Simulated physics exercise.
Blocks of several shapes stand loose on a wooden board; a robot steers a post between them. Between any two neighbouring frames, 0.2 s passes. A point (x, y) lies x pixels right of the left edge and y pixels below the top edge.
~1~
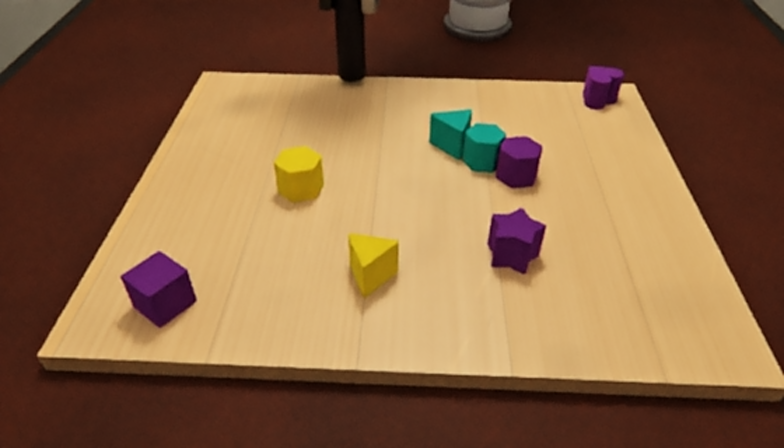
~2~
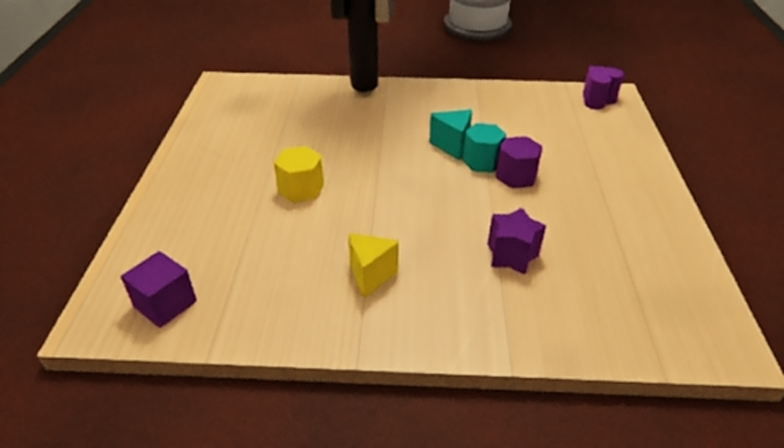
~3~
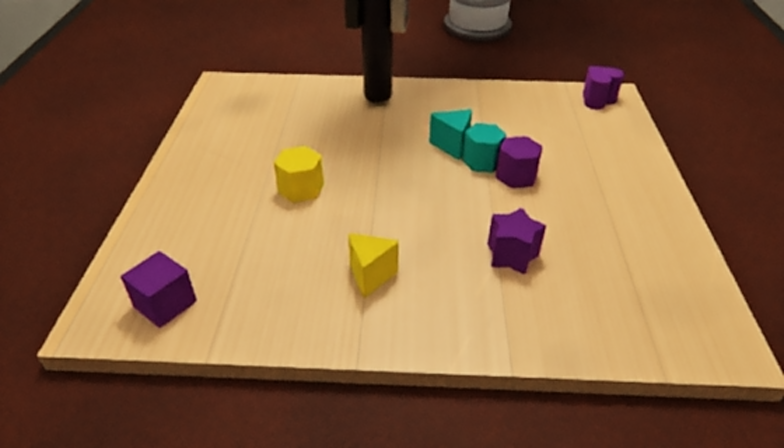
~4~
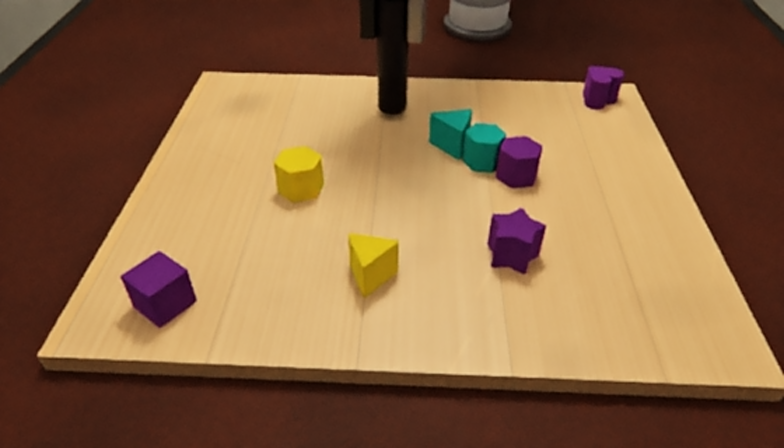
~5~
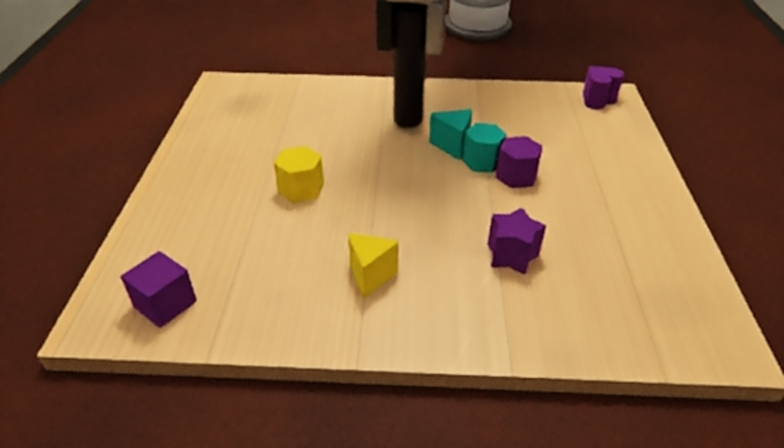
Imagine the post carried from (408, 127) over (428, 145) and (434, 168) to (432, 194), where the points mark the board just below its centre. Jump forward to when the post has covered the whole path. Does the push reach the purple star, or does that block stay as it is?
Not moved.
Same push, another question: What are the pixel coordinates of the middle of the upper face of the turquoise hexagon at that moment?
The point I'd pick in the picture is (511, 140).
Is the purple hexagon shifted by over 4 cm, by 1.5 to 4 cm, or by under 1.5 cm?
I'd go with 1.5 to 4 cm for this block.
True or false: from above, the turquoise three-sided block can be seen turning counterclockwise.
Verdict: True.
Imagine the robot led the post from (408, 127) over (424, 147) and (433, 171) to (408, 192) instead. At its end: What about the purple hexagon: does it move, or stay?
It leaves its spot.
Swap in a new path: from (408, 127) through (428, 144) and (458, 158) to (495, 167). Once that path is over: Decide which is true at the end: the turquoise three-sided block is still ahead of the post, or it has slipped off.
I think the post keeps pushing the turquoise three-sided block along right to the end.
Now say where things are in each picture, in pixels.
The first picture shows tip of the post (352, 76), middles of tops, turquoise three-sided block (455, 117), turquoise hexagon (486, 133), purple star (518, 225), purple hexagon (522, 147).
The second picture shows post (364, 86), nothing pushed.
The third picture shows post (378, 96), nothing pushed.
The fourth picture shows post (392, 108), nothing pushed.
The fifth picture shows post (408, 120), turquoise three-sided block (455, 117), turquoise hexagon (486, 133), purple star (518, 225), purple hexagon (522, 147).
The first path, step by step. One third of the way, post (428, 139); turquoise three-sided block (467, 127); turquoise hexagon (498, 138), turned 25° anticlockwise; purple hexagon (535, 150).
Two thirds of the way, post (434, 162); turquoise three-sided block (473, 140), turned 45° anticlockwise; turquoise hexagon (511, 140), turned 50° anticlockwise; purple hexagon (549, 151), turned 15° clockwise.
At the end, post (432, 187); turquoise three-sided block (471, 145), turned 65° anticlockwise; turquoise hexagon (511, 140), turned 50° anticlockwise; purple star unmoved; purple hexagon (549, 151), turned 15° clockwise.
